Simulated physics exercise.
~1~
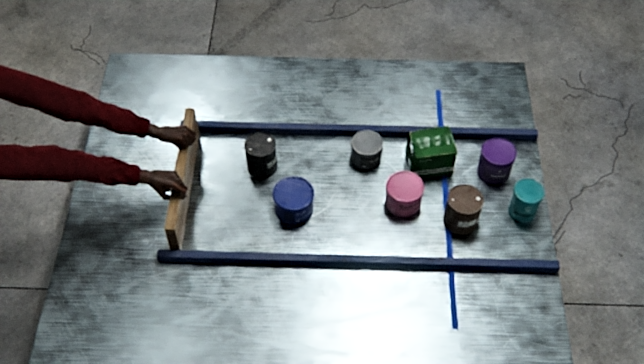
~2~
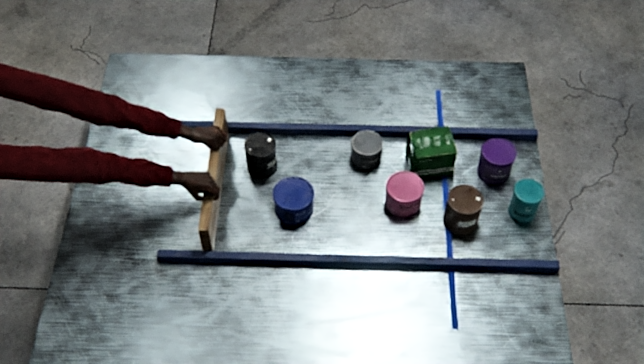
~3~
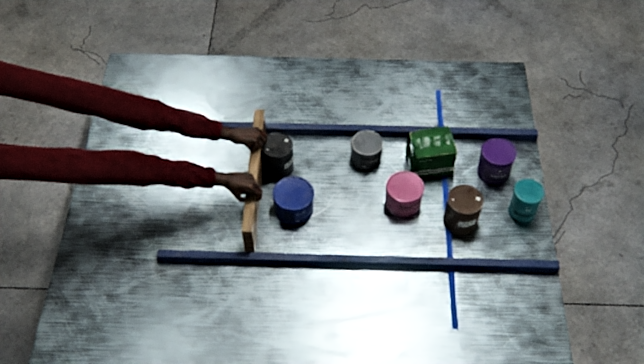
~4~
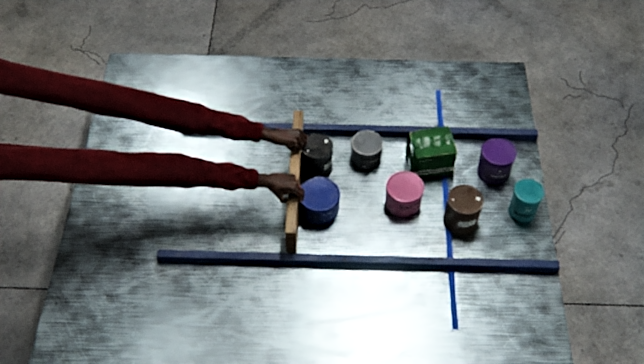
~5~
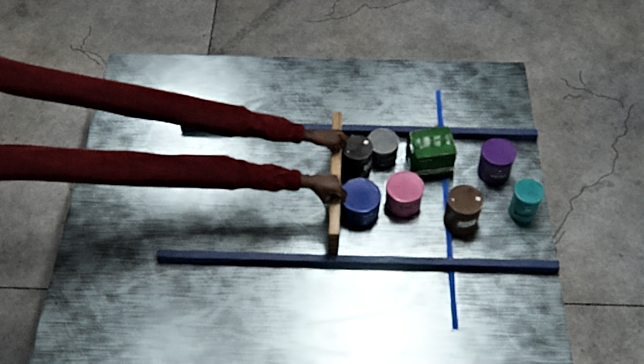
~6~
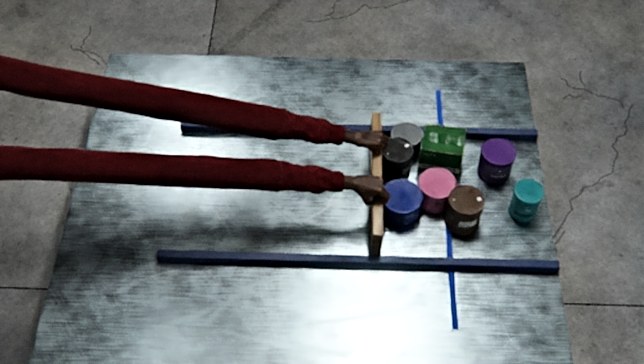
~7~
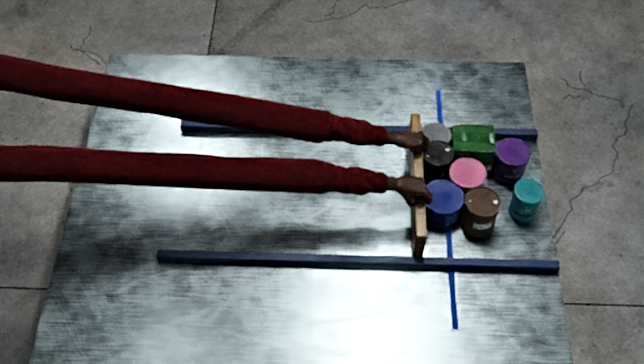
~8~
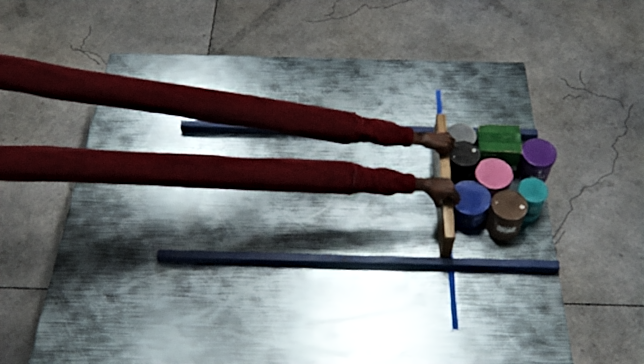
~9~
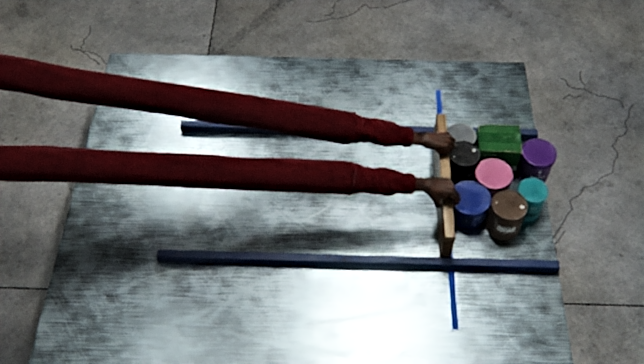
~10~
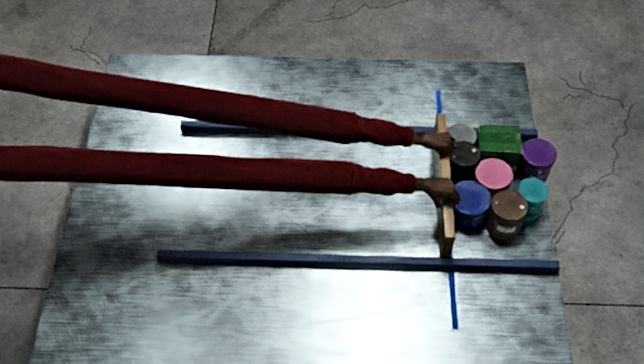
Two red-sleeved arms reach in from the left, holding an upright wooden plank on a low grey platform, seen from above. Ahead of it, between two dark blue battens, stand a black canister, blue, grey, pink, purple and turquoise pails, a brown canister and a green parcel, with blue tape crossing near the right end. The hands slide the plank right, and it gathers the black and blue containers, then the grey. The pink, green and brown ones are pushed along next, followed by the purple and turquoise. The plank stops at the tape, with all eight crowded together near the right edge, none fallen.
